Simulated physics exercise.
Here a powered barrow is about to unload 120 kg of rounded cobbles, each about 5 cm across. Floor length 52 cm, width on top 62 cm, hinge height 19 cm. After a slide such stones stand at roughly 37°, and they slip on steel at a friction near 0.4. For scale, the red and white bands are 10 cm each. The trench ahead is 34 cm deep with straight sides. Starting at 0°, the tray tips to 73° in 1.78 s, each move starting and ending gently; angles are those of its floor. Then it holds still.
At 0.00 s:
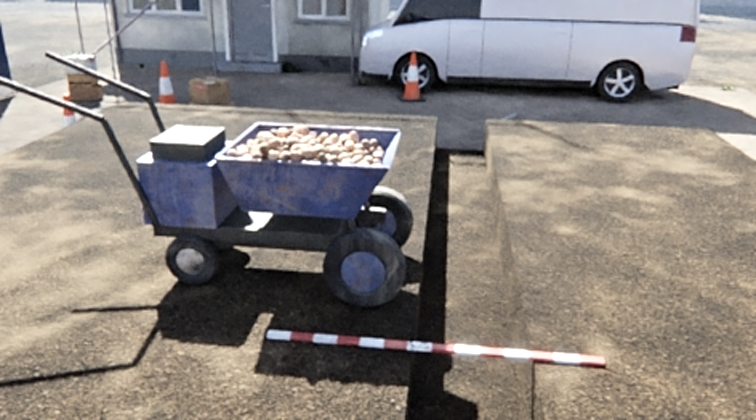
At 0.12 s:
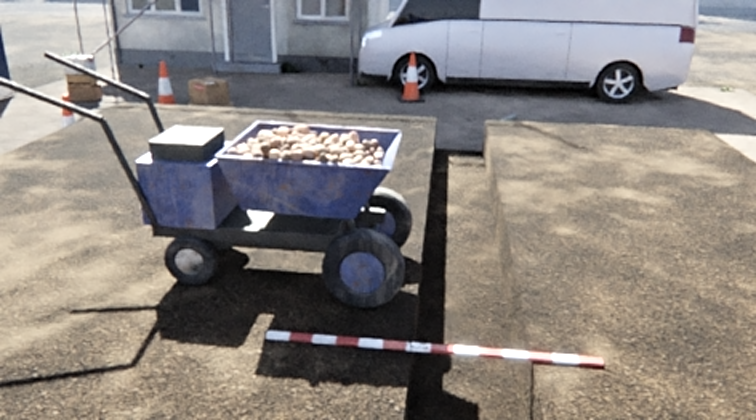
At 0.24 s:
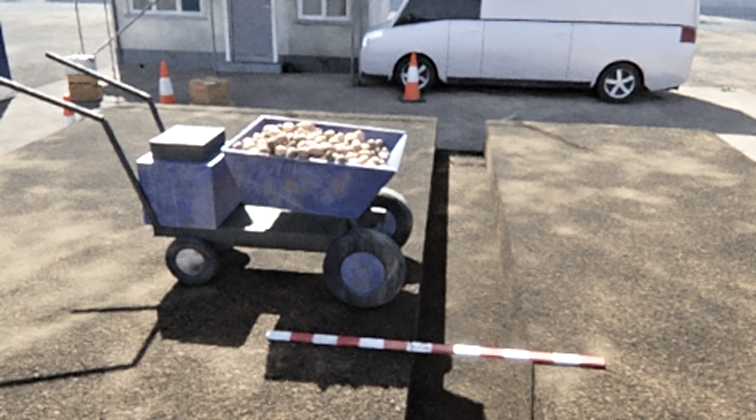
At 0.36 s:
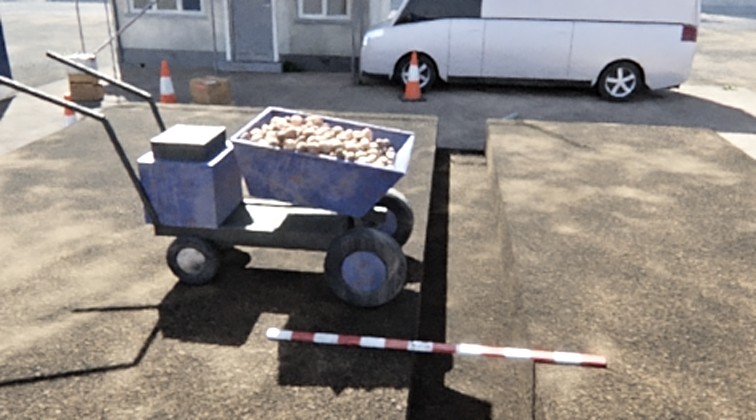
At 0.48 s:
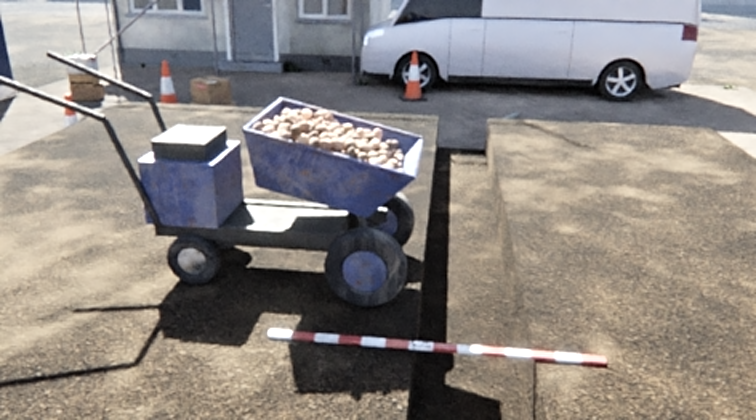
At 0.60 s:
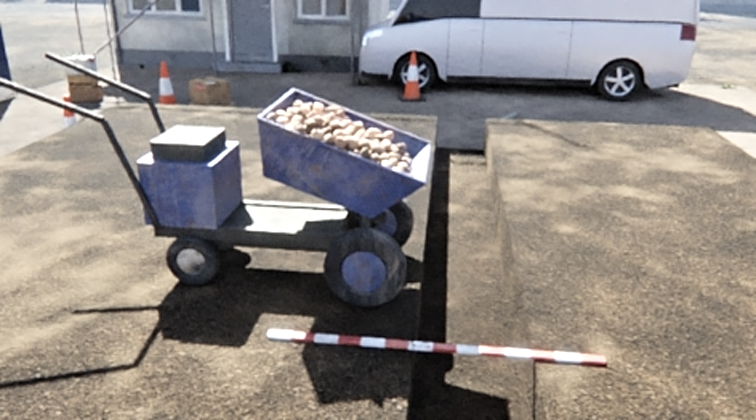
The blue tray of cobbles on the barrow gradually tilts down toward the right.
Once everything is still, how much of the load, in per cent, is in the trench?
Close to 79 in a hundred.
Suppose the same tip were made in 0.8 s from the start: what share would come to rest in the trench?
Then about 60 per cent.
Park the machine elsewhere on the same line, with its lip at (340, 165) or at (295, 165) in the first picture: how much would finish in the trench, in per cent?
About 100 and 90 per cent.
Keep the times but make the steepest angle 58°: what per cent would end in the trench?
Then about 45 per cent.
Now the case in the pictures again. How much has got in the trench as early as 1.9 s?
Some 35 per cent.
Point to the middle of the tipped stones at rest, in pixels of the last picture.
Near (493, 328).
After 1.3 s the floor is at 62°; 96 % in the tray, 4 % in the trench; the foremost stones are at (505, 276).
After 1.9 s the floor is at 73°; 52 % in the tray, 34 % in the trench, 14 % past the trench; the foremost stones are at (608, 295).
After 2.2 s the floor is at 73°; 27 % in the tray, 52 % in the trench, 21 % past the trench; the foremost stones are at (655, 299).
After 4.2 s the floor is at 73°; 0 % in the tray, 79 % in the trench, 21 % past the trench; the foremost stones are at (677, 307).
